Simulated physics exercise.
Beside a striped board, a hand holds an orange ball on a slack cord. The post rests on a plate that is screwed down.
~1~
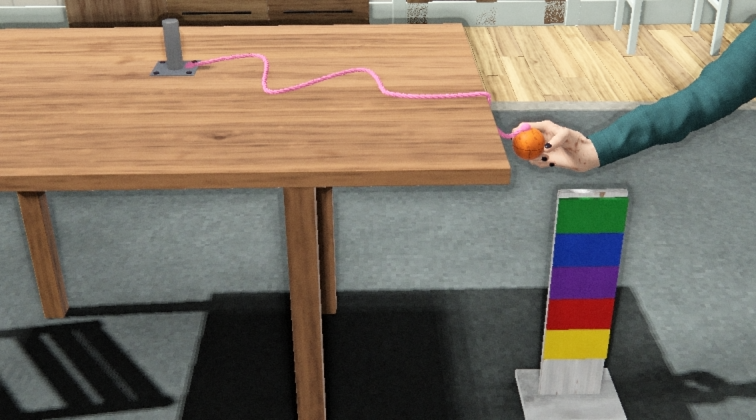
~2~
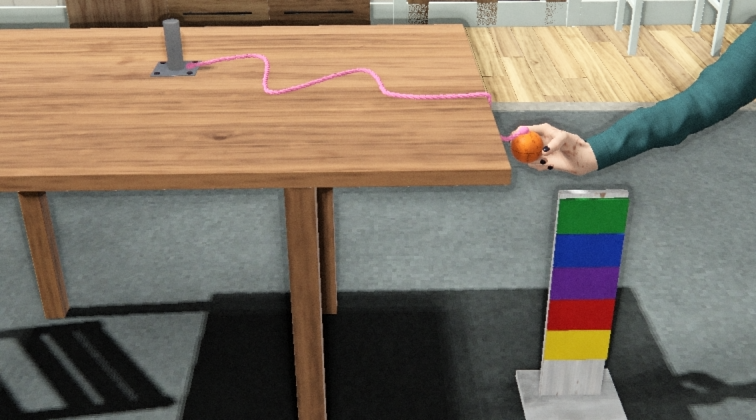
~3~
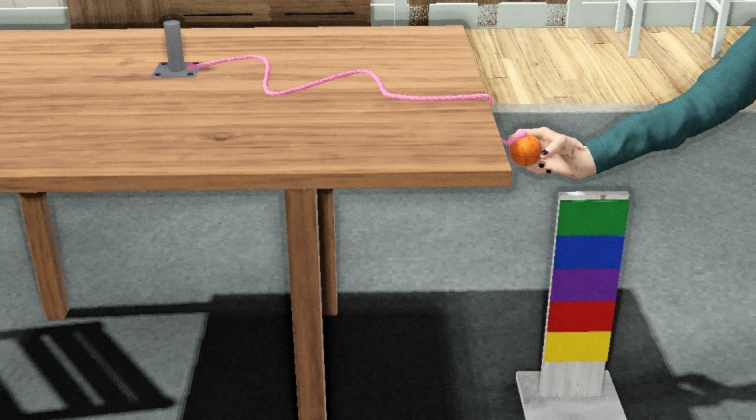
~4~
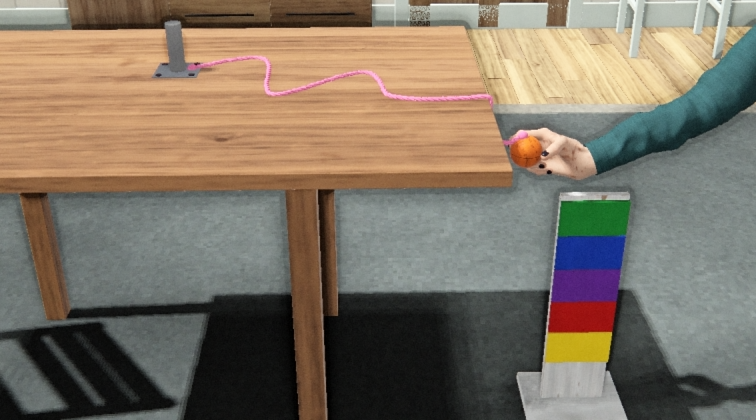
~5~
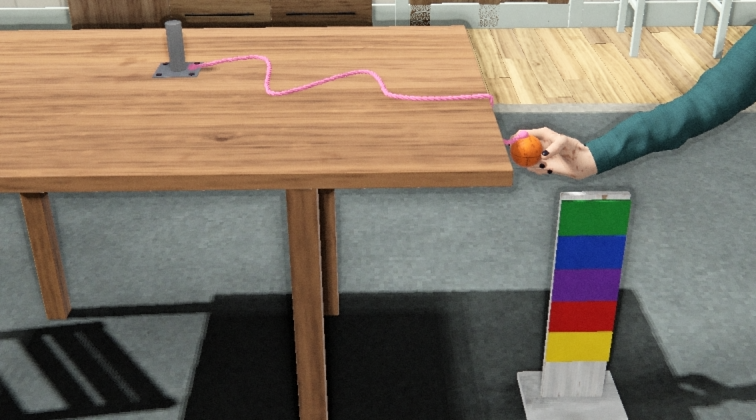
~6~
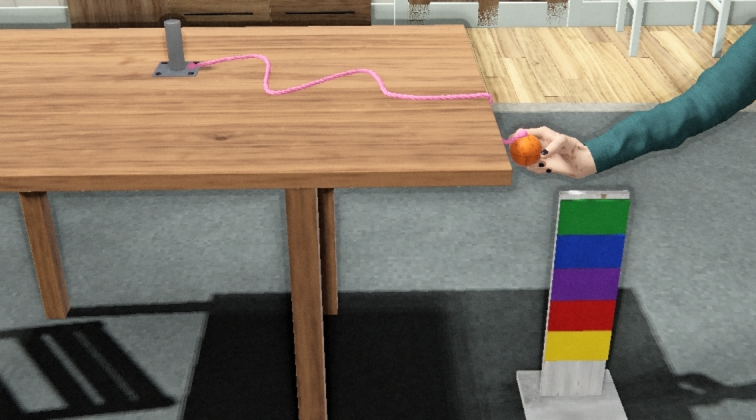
A hand holds an orange ball on a slack pink cord just off a wooden table's right edge, above a board with colored stripes, and stays almost still, while the cord runs loosely back to a gray post.
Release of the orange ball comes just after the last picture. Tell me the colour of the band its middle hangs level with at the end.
Red.
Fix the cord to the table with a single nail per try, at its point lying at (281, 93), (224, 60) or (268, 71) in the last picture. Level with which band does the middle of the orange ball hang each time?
For the first place it's blue, for the second red, and for the third purple.
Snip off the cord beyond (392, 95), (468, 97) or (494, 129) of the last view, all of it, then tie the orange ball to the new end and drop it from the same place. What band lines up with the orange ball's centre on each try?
In order of the tries: Higher than all five; then blue; then purple.
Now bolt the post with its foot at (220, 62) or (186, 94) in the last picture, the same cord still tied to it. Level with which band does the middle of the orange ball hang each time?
For the first try, yellow; for the second, yellow.
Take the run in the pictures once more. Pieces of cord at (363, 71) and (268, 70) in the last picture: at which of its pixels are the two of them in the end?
The first finishes about (482, 88) and the second about (306, 75).
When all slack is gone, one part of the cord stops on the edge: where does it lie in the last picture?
About (369, 72).
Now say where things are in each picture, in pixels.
In the first picture, orange ball (529, 144); green (592, 217); blue (588, 251); purple (584, 283); red (581, 315); yellow (577, 345).
In the second picture, orange ball (527, 147); cord through (231, 59) (266, 78) (316, 82) (380, 83) (454, 97).
In the third picture, orange ball (526, 150).
In the fourth picture, orange ball (526, 151); cord through (232, 61) (268, 80) (317, 84) (382, 85) (456, 99).
In the fifth picture, orange ball (527, 151).
In the sixth picture, orange ball (526, 150); cord through (232, 59) (267, 78) (317, 83) (381, 84) (455, 97).
A little later, ball near (500, 298); level with purple.
Next, ball near (452, 301); level with red.
Later still, ball near (488, 312); level with red.
When it is over, ball near (469, 309); level with red. The cord holds its middle at red.
